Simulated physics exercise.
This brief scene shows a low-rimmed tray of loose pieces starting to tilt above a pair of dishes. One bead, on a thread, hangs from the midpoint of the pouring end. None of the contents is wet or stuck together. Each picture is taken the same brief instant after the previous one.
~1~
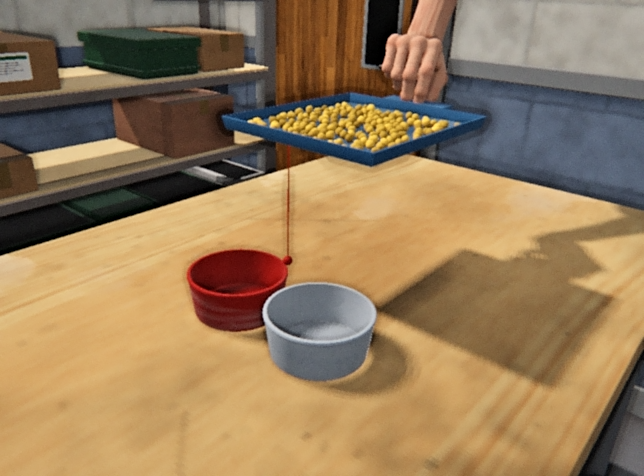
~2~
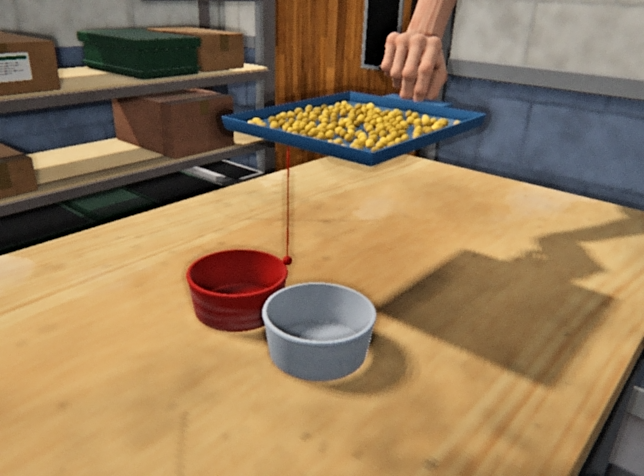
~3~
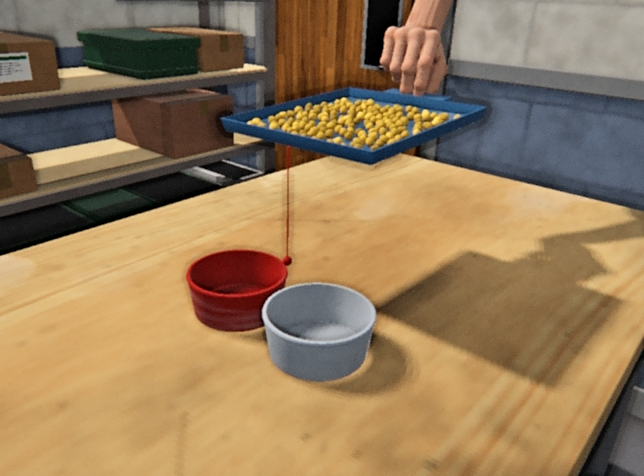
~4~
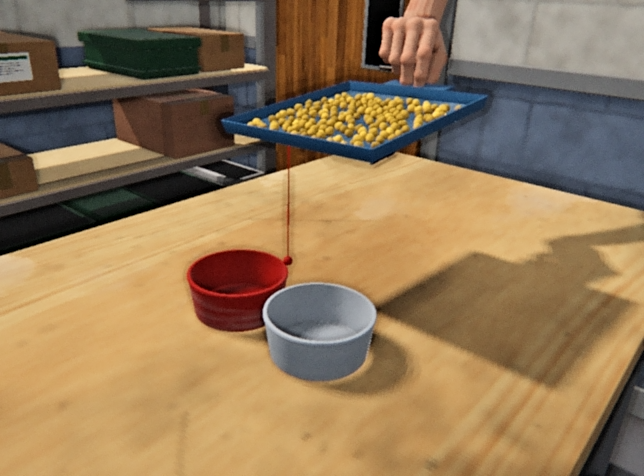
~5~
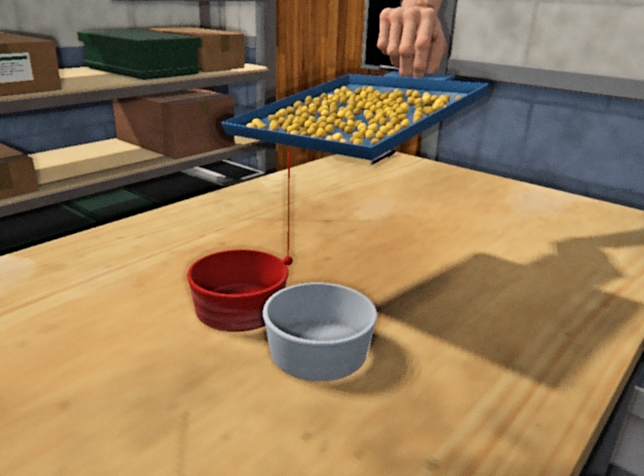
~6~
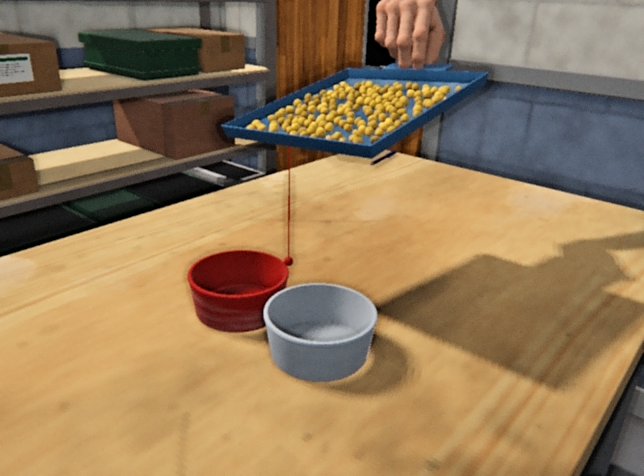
At a wooden workbench, a hand slightly tilts a blue tray of yellow pieces above two dishes.
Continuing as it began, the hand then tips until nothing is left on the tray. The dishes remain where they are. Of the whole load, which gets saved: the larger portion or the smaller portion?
The larger portion.
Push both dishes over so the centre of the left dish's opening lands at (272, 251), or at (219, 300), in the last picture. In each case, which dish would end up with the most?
The first time it is the dish to the left, and the second time it is the dish to the left.
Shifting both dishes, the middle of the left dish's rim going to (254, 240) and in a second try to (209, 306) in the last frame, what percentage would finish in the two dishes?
You'd get 30 in a hundred first and 10 in a hundred after that.
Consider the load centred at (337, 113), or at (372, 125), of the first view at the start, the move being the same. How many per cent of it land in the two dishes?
You'd get near 60 percent first and near 60 percent after that.
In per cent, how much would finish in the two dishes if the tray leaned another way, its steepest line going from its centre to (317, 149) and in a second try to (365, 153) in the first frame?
First case about 80 percent; second case about 50 percent.
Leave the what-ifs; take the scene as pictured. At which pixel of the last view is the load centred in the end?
The centre comes to rest near (237, 299).
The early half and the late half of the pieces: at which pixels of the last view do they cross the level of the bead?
Roughly at (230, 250) first, and then at (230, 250).
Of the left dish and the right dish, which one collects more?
Looking at the end state, it is the left-side one.
Shortly afterwards, tray tipped steeply; all but a few on the tray; only a few in the left dish.
Next, tray tipped right over; all but a few on the tray; only a few in the left dish.
Some moments later, tray tipped past a quarter turn; only a few in the right dish; near two thirds in the left dish; near a third outside both.
In the end, tray tipped past a quarter turn; only a few in the right dish; near two thirds in the left dish; near a third outside both.
